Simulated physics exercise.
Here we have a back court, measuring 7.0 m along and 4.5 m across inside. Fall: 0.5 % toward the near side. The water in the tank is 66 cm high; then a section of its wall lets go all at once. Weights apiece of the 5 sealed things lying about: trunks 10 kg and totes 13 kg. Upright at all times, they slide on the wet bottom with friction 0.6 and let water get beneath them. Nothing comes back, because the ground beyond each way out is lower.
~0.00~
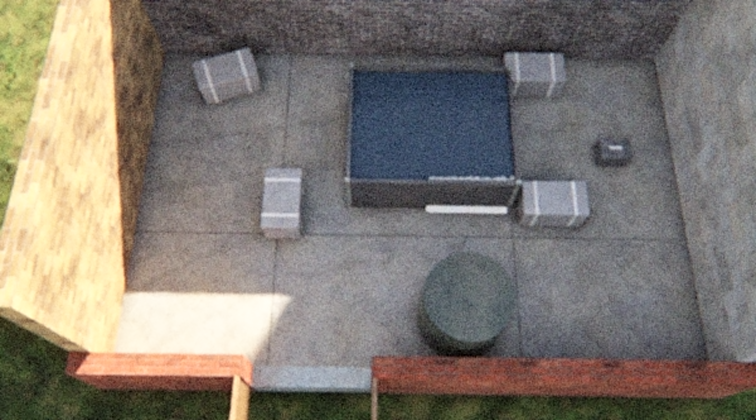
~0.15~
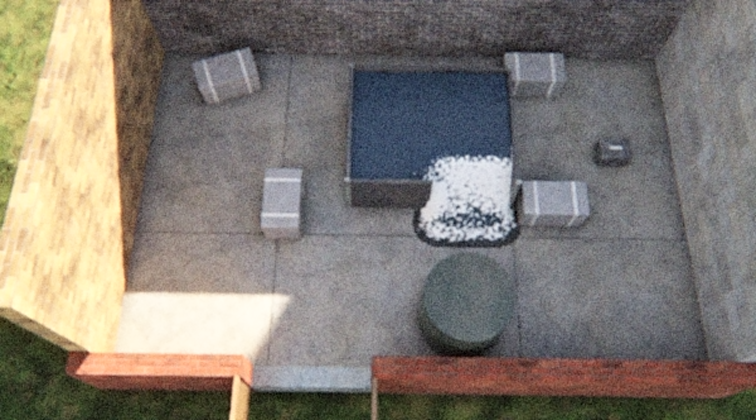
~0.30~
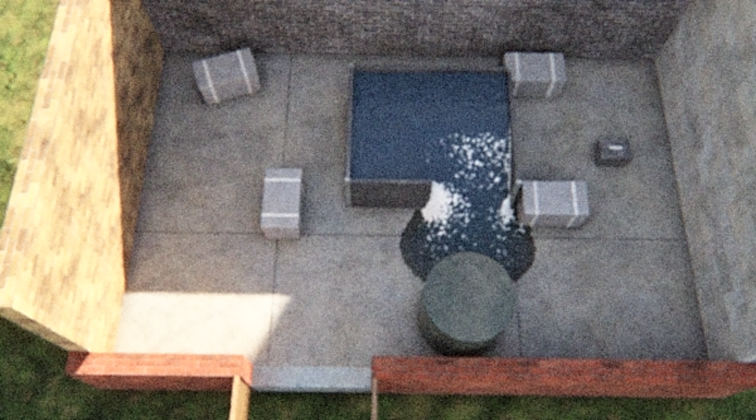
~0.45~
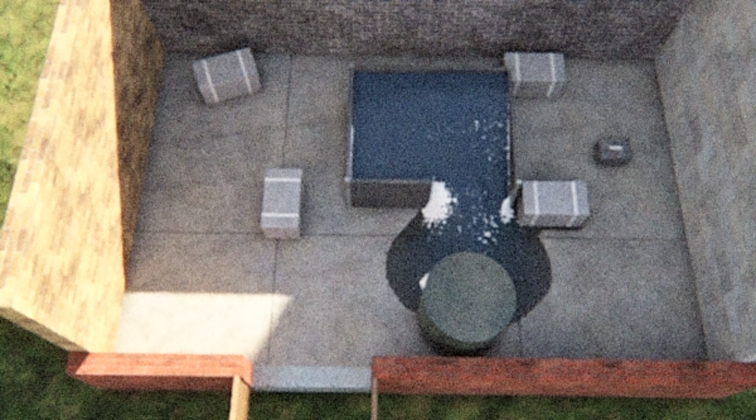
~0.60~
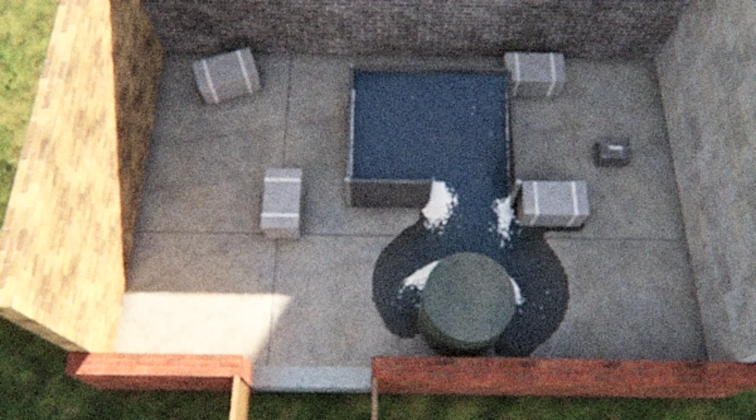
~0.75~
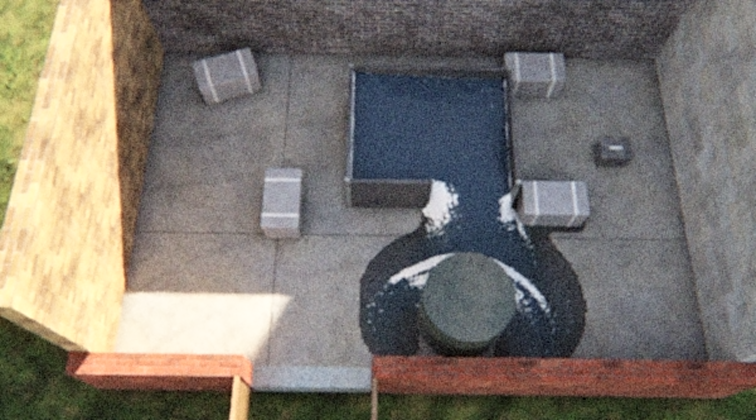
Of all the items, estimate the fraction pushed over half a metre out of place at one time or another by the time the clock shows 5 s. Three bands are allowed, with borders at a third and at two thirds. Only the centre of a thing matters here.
From a third up to two thirds.
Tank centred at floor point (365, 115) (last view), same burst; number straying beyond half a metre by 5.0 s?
Result: 0.
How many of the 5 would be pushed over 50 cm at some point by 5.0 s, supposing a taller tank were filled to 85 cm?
Under that setup the answer is 3.
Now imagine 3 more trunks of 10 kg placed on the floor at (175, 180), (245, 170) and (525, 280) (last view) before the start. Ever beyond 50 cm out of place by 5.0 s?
Each in turn ends up within the limit, within the limit, beyond the limit.
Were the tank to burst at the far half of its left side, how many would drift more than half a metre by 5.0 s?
Count: 1.
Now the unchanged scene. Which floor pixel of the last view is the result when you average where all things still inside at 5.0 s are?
Mean position approx. (412, 127).
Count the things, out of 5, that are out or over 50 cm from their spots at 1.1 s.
Tally at that time: 0.
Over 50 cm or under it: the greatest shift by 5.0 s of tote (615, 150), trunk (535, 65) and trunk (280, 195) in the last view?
Taking them in turn, the answers are greater, smaller and greater.
After 1.1 s 0 of 5 are over 50 cm from their spots; 0 afloat.
After 2.2 s 0 of 5 are over 50 cm from their spots; 0 afloat.
After 3.5 s 1 of 5 are over 50 cm from their spots; 0 afloat.
After 5.0 s 2 of 5 are over 50 cm from their spots, and 2 have been at some point; 2 afloat.
